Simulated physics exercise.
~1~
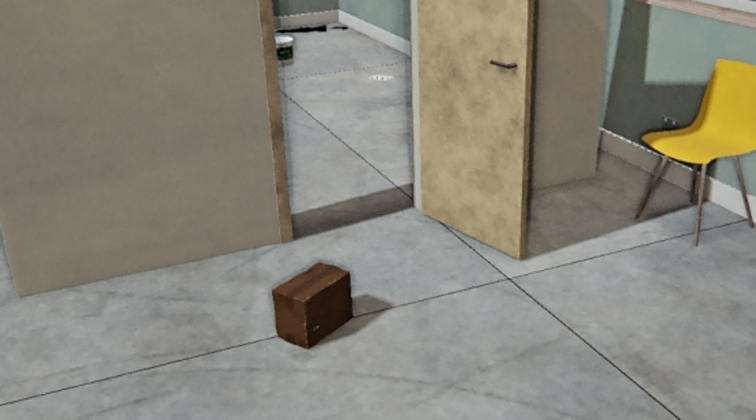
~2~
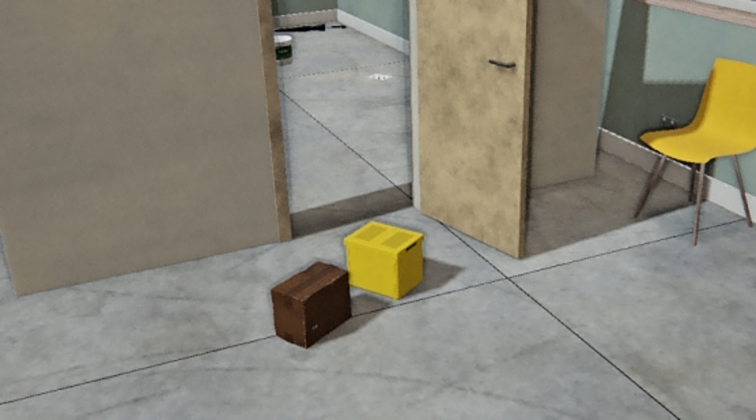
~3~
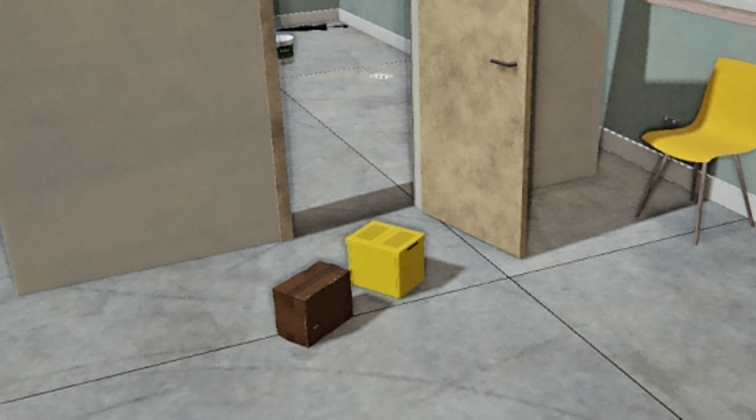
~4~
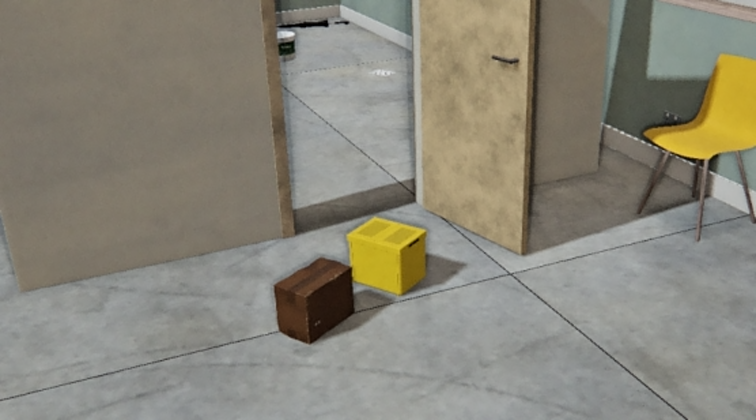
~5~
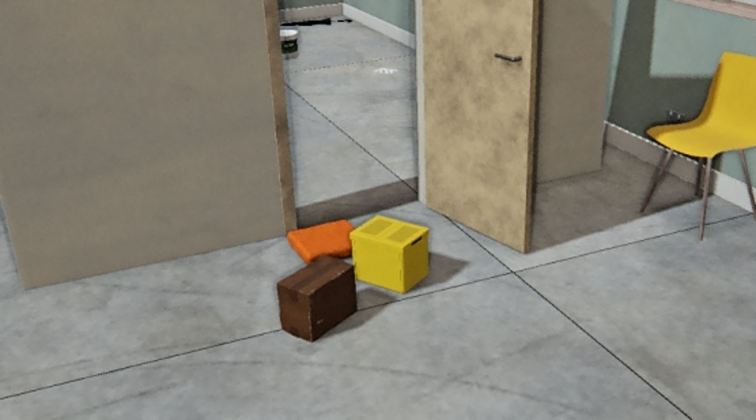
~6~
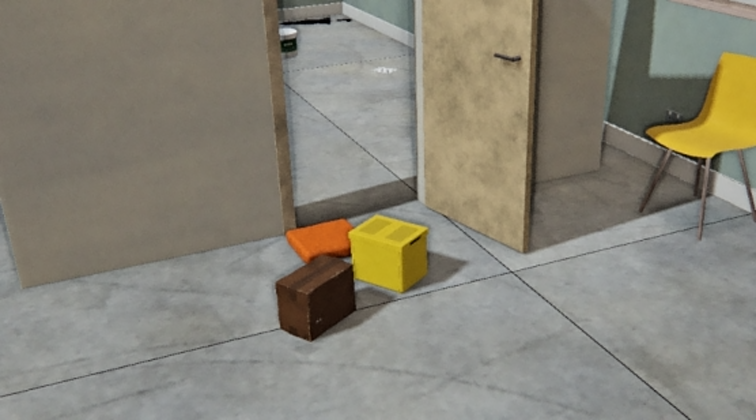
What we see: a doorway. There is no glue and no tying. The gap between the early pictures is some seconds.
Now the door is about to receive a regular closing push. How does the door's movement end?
The door halts before the frame.
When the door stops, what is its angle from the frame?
About 25°.
Then, 0.70 s past the last view, door 76° open.
Then, 1.10 s past the last view, door 48° open; yellow tote displaced a little.
Then, 1.30 s past the last view, door 34° open; orange cushion displaced a little near (317, 240); yellow tote displaced a little.
Finally, door 26° open; moved from the start, orange cushion; the other 2 still in place. Final places as the last picture's camera would see them, orange cushion near (304, 238).
